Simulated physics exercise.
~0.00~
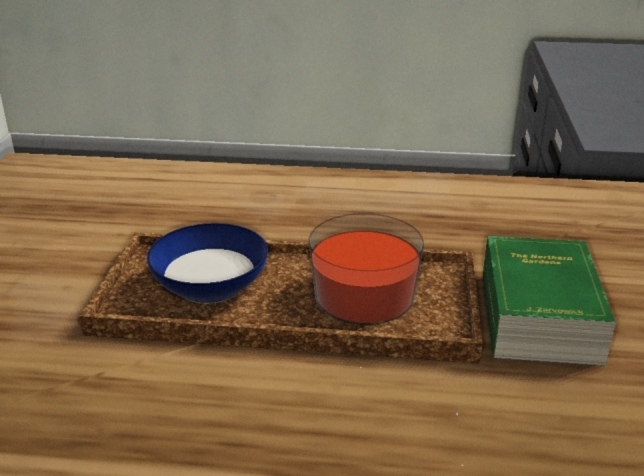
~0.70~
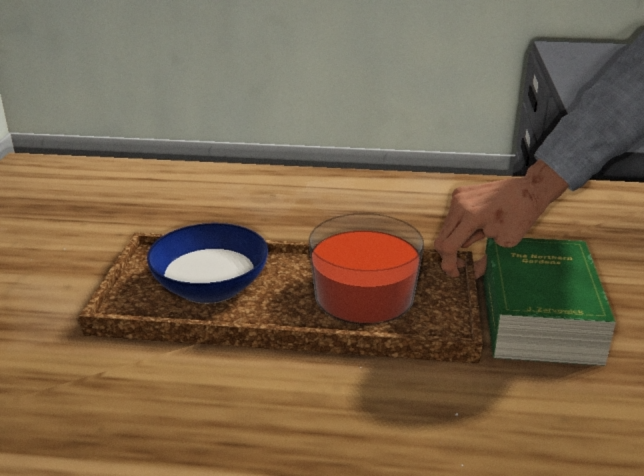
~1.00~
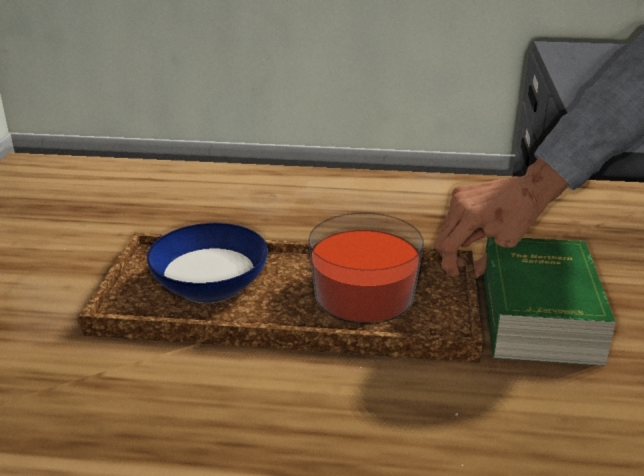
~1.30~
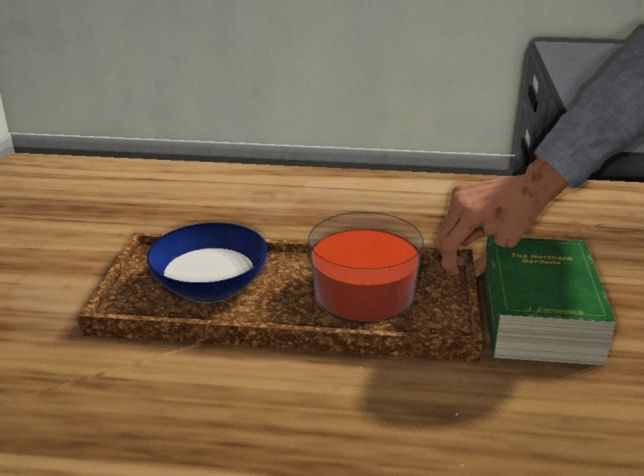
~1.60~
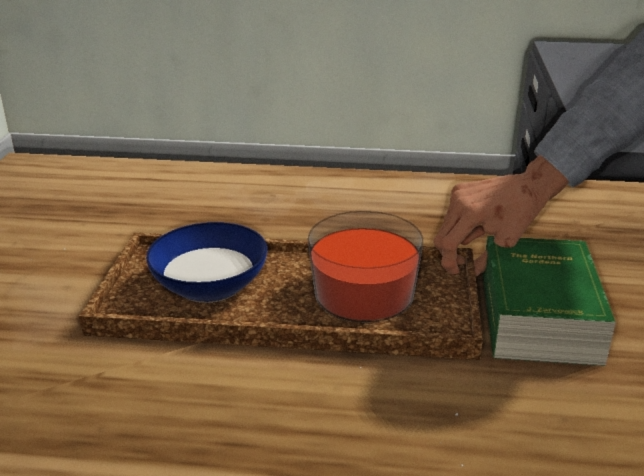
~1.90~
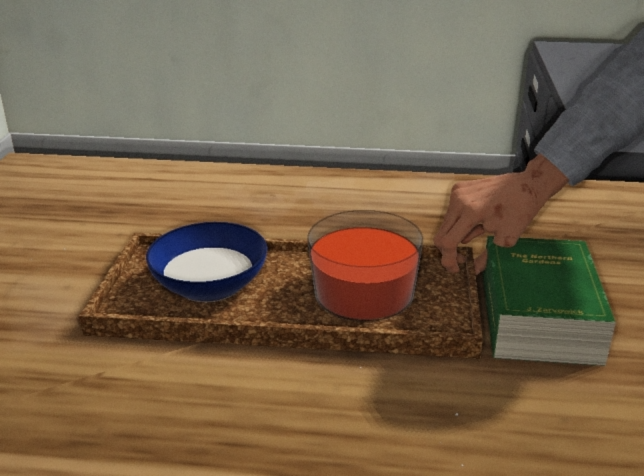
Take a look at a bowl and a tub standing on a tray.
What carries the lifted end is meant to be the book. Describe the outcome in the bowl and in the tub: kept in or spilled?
Bowl: Nothing goes over; tub: Nothing goes over.
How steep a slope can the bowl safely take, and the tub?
Slopes: Near 30° then near 20°.
After 2.6 s, the tray slopes by about 5°; bowl, nothing has left it; tub, nothing has left it.
After 3.4 s, the tray slopes by about 10°; bowl, nothing has left it; tub, nothing has left it.
After 4.6 s, the tray slopes by about 8°, resting on the book; bowl, nothing has left it; tub, nothing has left it.
